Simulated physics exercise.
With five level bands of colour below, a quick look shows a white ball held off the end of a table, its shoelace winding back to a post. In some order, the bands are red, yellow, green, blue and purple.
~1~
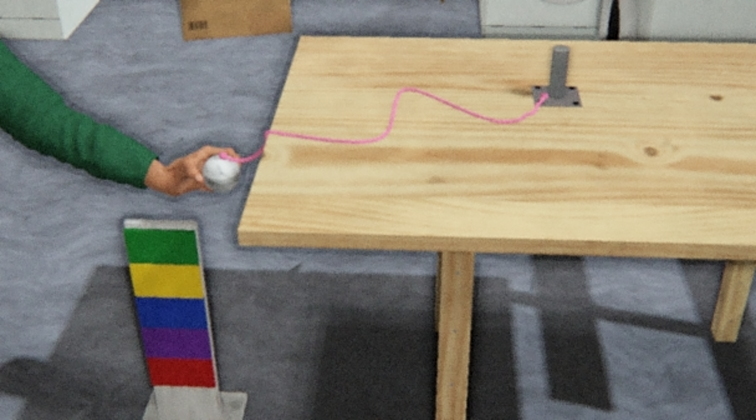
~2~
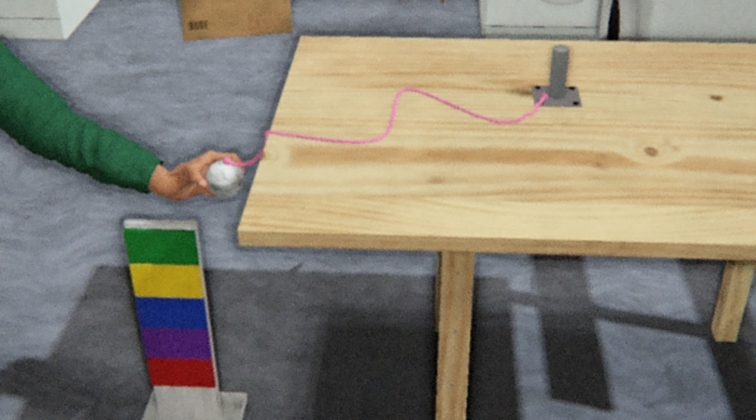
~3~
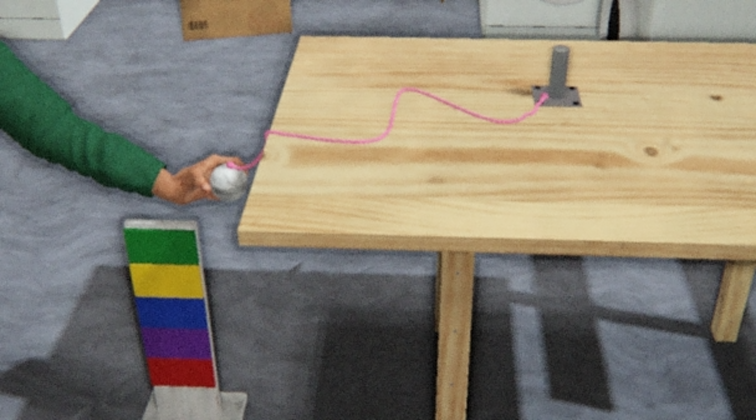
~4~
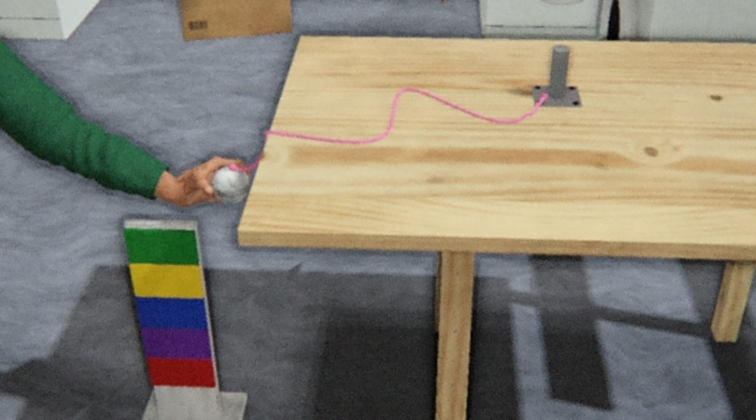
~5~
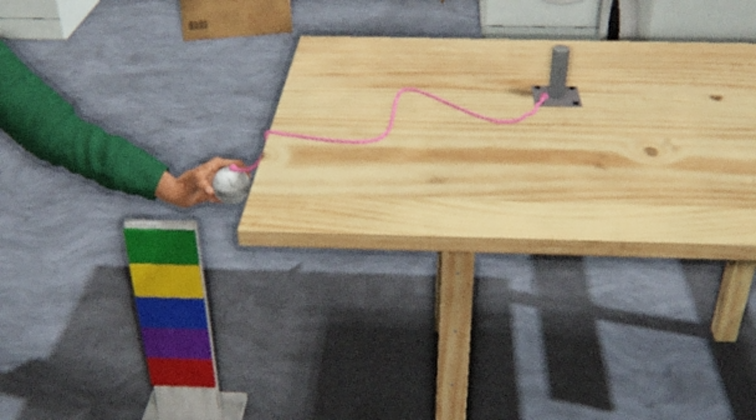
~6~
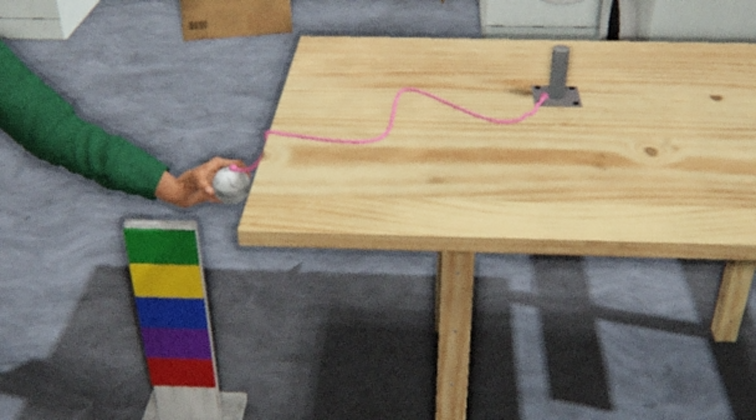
A hand in a green sleeve held a white ball just off the left end of a wooden table, lowering it very slightly, while the pink shoelace tied to a metal post lay still.
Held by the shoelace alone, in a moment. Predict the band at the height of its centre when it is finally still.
The blue band, level with its centre.
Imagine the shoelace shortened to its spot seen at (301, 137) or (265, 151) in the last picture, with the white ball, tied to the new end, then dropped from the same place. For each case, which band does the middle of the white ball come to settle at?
Green; yellow.
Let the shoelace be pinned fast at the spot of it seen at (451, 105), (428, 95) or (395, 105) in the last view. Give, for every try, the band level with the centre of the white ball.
First try yellow, second yellow, third green.
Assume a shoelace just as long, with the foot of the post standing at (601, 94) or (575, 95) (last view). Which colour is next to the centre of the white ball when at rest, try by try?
Going case by case, it's yellow and then blue.
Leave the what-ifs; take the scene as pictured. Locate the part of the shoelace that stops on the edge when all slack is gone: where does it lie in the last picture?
It's the one at (391, 122).
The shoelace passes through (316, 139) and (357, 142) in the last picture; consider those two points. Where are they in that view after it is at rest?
Point one to (280, 208), point two to (277, 175).
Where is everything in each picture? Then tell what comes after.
The first frame shows white ball (221, 174); green (161, 249); yellow (166, 282); blue (172, 314); purple (176, 345); red (181, 374).
The second frame shows white ball (225, 178); shoelace through (532, 114) (461, 109) (399, 95) (385, 134) (296, 136).
The third frame shows white ball (229, 183).
The fourth frame shows white ball (231, 185); shoelace through (532, 114) (461, 109) (399, 95) (385, 134) (296, 136).
The fifth frame shows white ball (231, 185).
The sixth frame shows white ball (231, 185); shoelace through (532, 114) (461, 109) (399, 95) (385, 134) (296, 136).
Soon after, ball near (257, 310); level with blue.
After that, ball near (303, 302); level with blue.
In the end, ball near (287, 308); level with blue. Its middle rests at the blue band.
